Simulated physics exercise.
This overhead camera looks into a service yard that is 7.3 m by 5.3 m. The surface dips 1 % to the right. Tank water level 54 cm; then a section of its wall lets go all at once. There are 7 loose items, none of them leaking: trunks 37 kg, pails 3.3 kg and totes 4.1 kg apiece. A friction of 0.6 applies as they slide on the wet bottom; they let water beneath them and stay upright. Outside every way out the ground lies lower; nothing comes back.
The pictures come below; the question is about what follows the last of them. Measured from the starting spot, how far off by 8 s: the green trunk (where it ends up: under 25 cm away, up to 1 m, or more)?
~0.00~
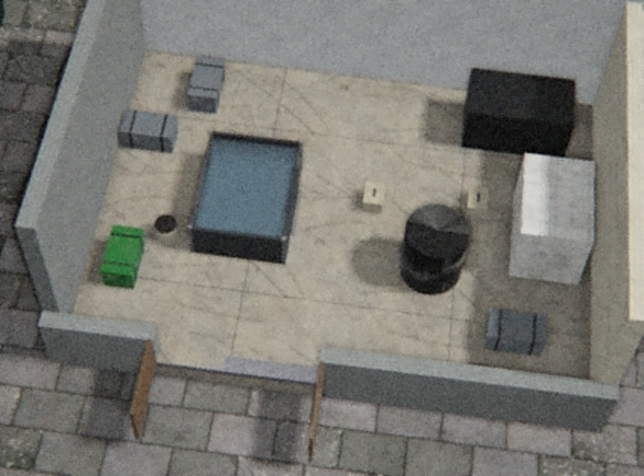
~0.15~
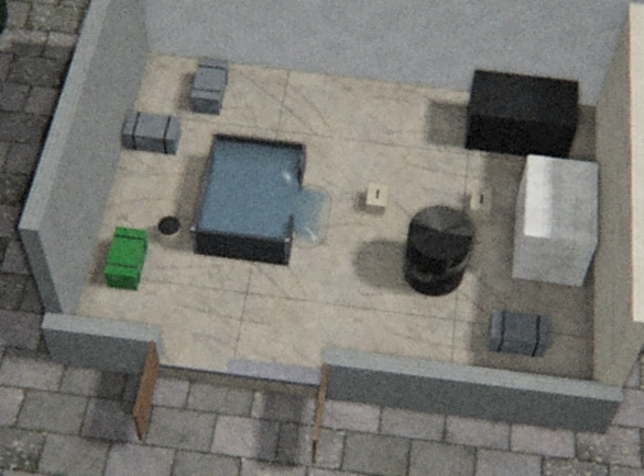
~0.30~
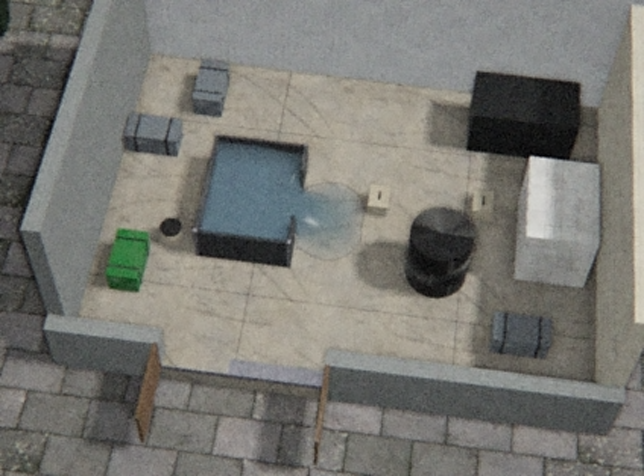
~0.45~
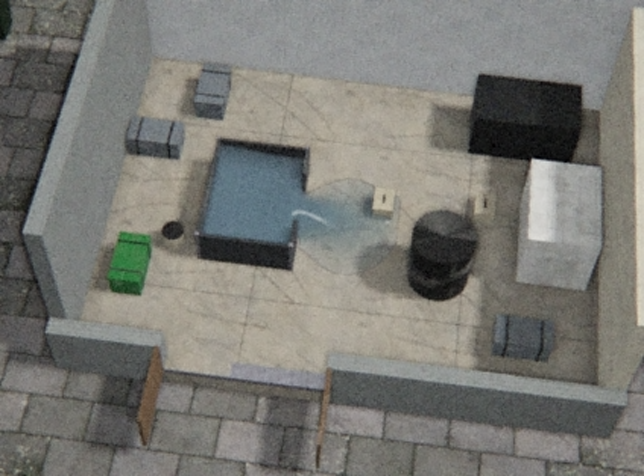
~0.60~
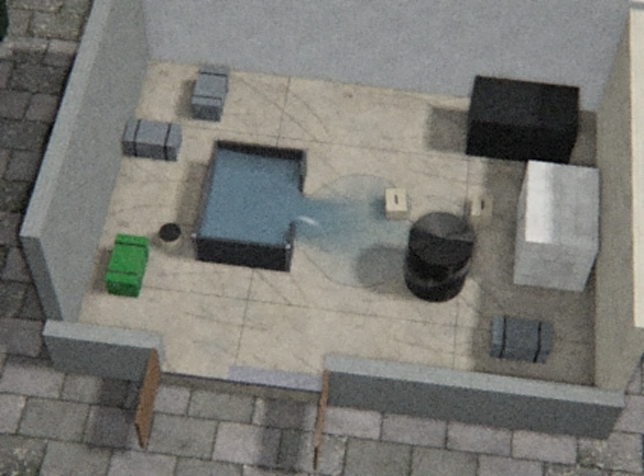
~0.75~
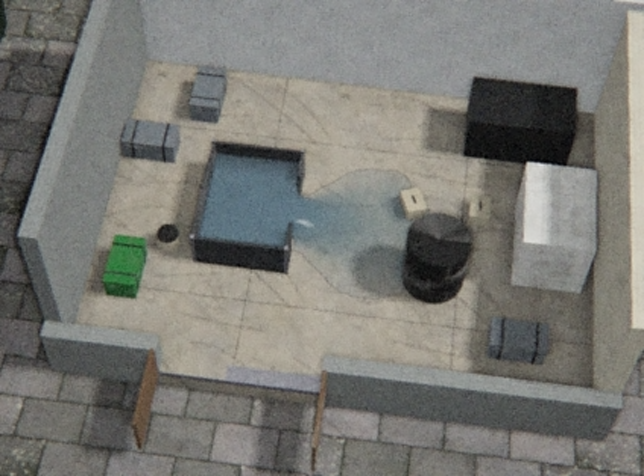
Almost still.
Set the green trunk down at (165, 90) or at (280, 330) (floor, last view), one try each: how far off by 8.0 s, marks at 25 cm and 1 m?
Nearly still; nearly still.
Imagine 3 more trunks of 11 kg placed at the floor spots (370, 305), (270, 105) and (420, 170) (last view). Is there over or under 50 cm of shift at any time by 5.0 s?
In order: Above it, below it, above it.
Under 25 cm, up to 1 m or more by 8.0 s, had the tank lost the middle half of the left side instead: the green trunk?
The answer: The green trunk slips a moderate way.
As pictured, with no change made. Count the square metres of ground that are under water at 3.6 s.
That flooded area is roughly 20 m2.
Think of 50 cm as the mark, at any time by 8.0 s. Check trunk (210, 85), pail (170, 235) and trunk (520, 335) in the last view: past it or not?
Results in listed order: Falls short / falls short / falls short.
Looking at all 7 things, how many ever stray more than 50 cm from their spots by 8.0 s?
All told, that gives 2.
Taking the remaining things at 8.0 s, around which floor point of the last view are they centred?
That lands at roughly (328, 212).
After 1.6 s the green trunk is near (124, 259), 0.0 m from its start, aground; 0 of 7 are out; 1 afloat.
After 3.6 s the green trunk is near (124, 259), 0.0 m from its start, aground; 0 of 7 are out; 2 afloat.
After 5.6 s the green trunk is near (124, 259), 0.0 m from its start, aground; 0 of 7 are out; 2 afloat.
After 8.0 s the green trunk is near (124, 259), 0.0 m from its start, aground; 0 of 7 are out; 2 afloat.
